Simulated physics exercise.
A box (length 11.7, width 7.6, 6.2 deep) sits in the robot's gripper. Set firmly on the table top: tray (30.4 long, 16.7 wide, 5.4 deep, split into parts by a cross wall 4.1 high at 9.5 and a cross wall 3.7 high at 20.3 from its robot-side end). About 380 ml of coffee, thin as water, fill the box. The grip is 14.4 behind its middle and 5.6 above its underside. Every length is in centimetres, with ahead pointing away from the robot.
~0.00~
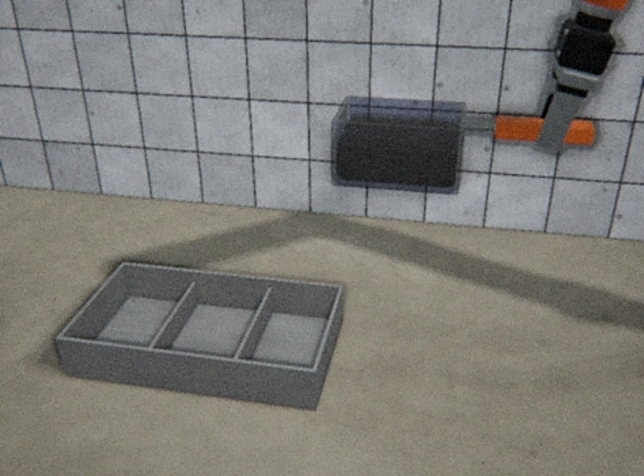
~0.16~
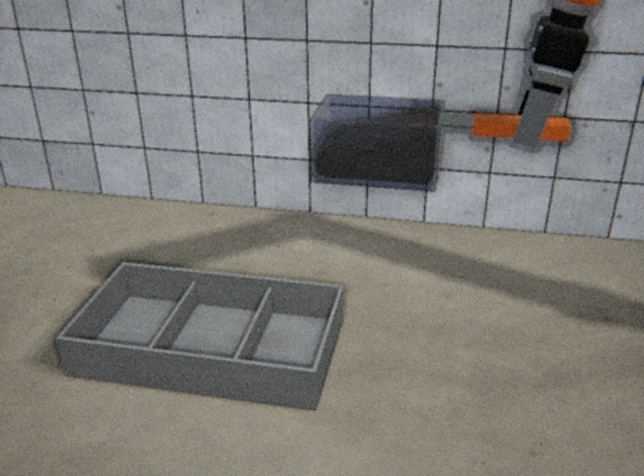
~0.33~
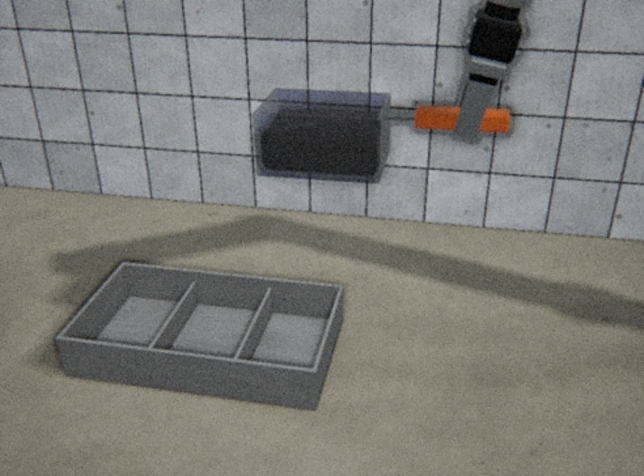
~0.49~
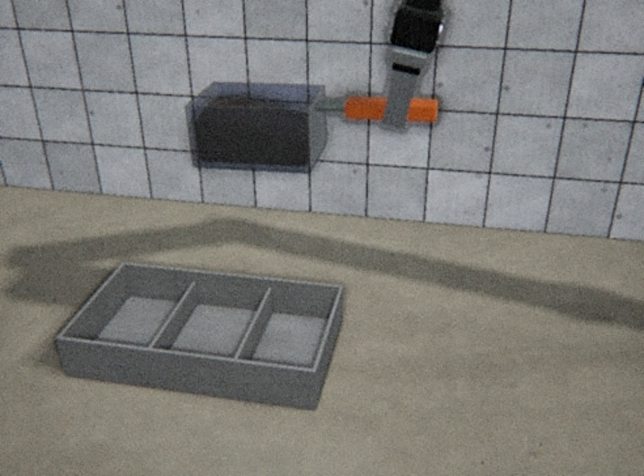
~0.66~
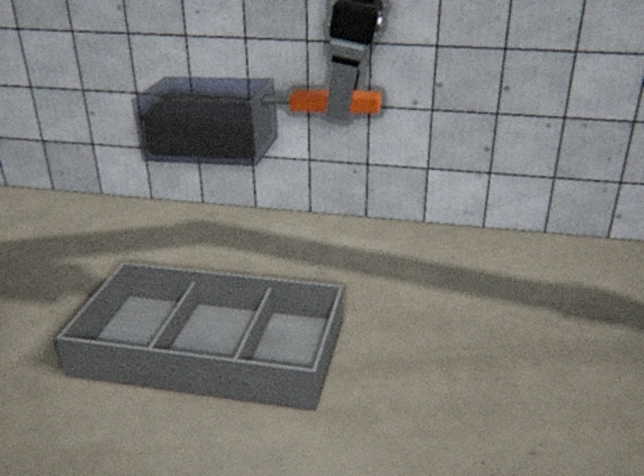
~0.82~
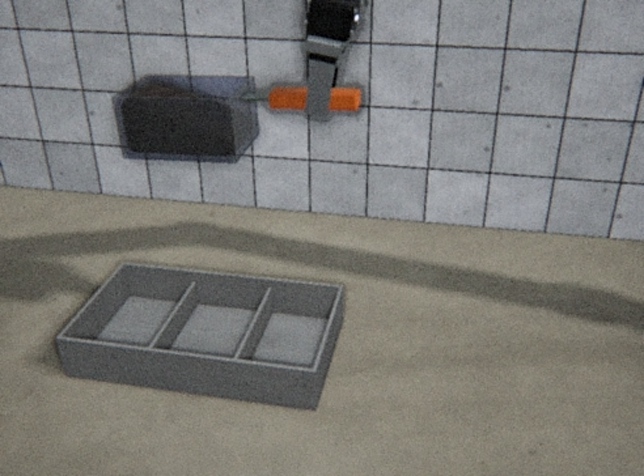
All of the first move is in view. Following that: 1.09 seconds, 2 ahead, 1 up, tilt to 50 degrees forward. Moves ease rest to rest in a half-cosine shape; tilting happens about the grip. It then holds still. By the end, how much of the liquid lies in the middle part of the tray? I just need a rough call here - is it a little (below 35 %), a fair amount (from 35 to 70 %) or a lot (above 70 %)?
It is a little, below 35 %.
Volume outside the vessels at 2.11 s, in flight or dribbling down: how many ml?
Estimate: Around 25 ml.
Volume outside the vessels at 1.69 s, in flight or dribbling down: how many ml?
I'd say around 40 ml.
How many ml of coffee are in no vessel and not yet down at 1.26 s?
0 ml.
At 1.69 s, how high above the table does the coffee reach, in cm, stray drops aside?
Roughly 23 cm above the table.
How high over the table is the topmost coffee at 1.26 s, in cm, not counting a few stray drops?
Height: Close to 30 cm.
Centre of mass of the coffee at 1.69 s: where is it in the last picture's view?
Roughly (199, 221).
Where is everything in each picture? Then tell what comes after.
In the first picture, the box floor at (398, 170), level; upper third of the coffee around (400, 137), from x 340 to 460, top at y 120; 375 ml in the box.
In the second picture, the box floor at (378, 167), level; upper third of the coffee around (404, 132), from x 315 to 440, top at y 110.
In the third picture, the box floor at (325, 160), level; upper third of the coffee around (331, 127), from x 260 to 385, top at y 110.
In the fourth picture, the box floor at (262, 152), tilted 1° forward; upper third of the coffee around (246, 117), from x 195 to 320, top at y 100.
In the fifth picture, the box floor at (212, 145), tilted 2° forward; upper third of the coffee around (206, 112), from x 140 to 270, top at y 95.
In the sixth picture, the box floor at (193, 143), tilted 2° forward; upper third of the coffee around (166, 106), from x 125 to 250, top at y 85; 375 ml in the box.
After 1.26 s, tilted 19° forward, liquid up to 30 above the table; 375 ml in the box.
After 1.69 s, tilted 45° forward, liquid up to 50 above the table; 295 ml in the box, 40 ml in the far-side part, 40 ml in the air or running down outside.
After 2.11 s, tilted 50° forward, liquid up to 65 above the table; 180 ml in the box, 165 ml in the far-side part, 5 ml in the middle part, 5 ml on the table or floor, 25 ml in the air or running down outside.
After 2.91 s, tilted 50° forward, liquid up to 21 above the table; 175 ml in the far-side part, 145 ml in the box, 35 ml in the middle part, 20 ml on the table or floor.
In the end, 175 ml in the far-side part, 145 ml in the box, 35 ml in the middle part, 20 ml on the table or floor. That is 9 % in the middle part of the tray.
